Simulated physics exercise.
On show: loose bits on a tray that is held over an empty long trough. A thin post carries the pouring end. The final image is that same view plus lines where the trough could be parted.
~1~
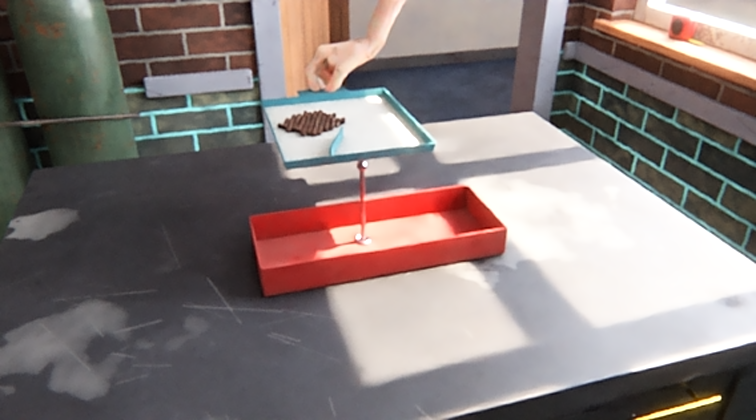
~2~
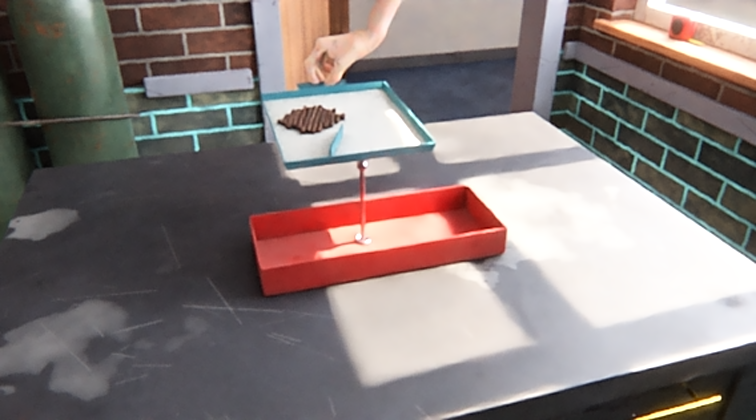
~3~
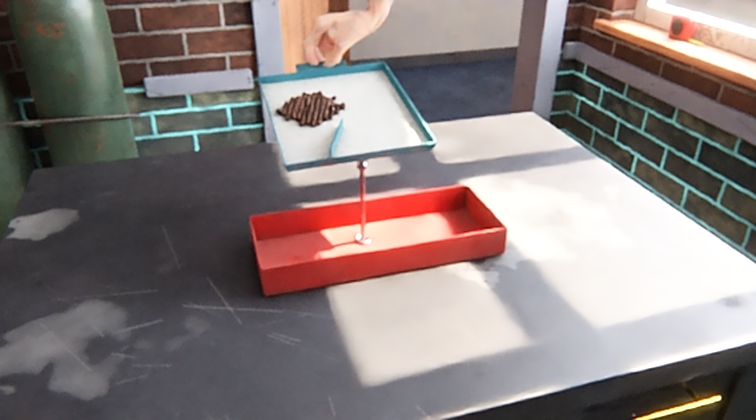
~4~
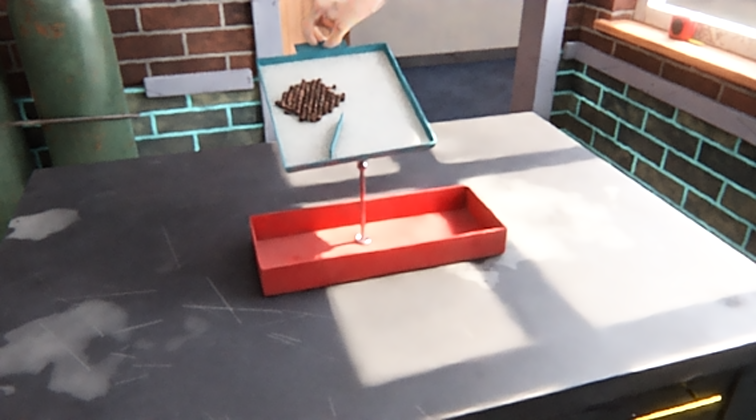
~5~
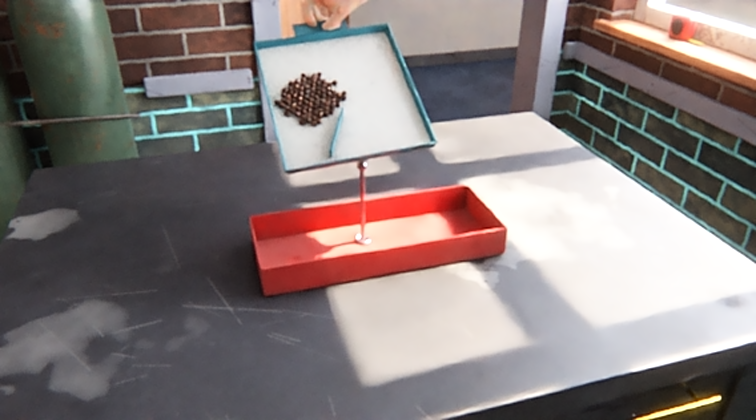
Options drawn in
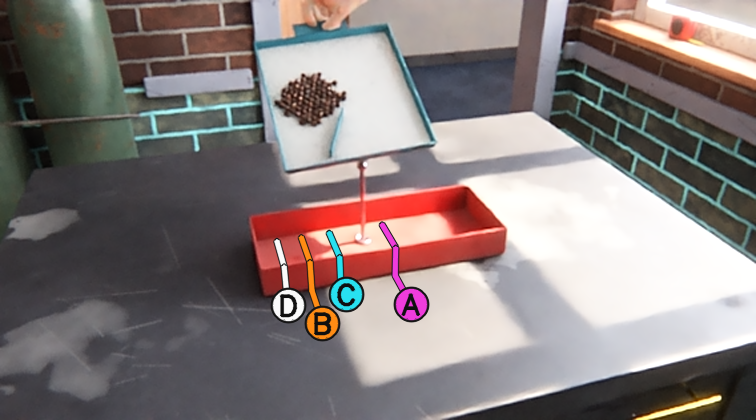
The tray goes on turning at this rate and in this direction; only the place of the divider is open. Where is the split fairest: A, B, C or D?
Go for B.
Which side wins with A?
The left side.
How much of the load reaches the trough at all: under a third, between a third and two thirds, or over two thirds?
It is over two thirds.
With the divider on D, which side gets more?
The right side.
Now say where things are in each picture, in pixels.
Corners of the pouring end at (286, 160) and (433, 142), level; middle of the load at (312, 124), allspice berries, in the first frame.
Corners of the pouring end at (287, 161) and (434, 142), barely tipped; fin from (330, 148) to (342, 124), in the second frame.
Corners of the pouring end at (287, 163) and (434, 141), a little tipped; front corners of the trough at (262, 269) and (507, 228), in the third frame.
Corners of the pouring end at (287, 166) and (434, 141), clearly tipped; far corners at (258, 60) and (385, 43), in the fourth frame.
Corners of the pouring end at (287, 168) and (435, 141), clearly tipped; the left corner sinks a little lower, in the fifth frame.
On the marked copy, line A crosses the front rim at (395, 247); line B crosses the front rim at (309, 261); line C crosses the front rim at (339, 256); line D crosses the front rim at (283, 265).
If A is chosen, of what is caught, all on the left of the divider, none on the right.
If B is chosen, of what is caught, about a third on the left of the divider, about two thirds on the right.
If C is chosen, of what is caught, nearly all on the left of the divider, a small part on the right.
If D is chosen, of what is caught, a stray few on the left of the divider, nearly all on the right.
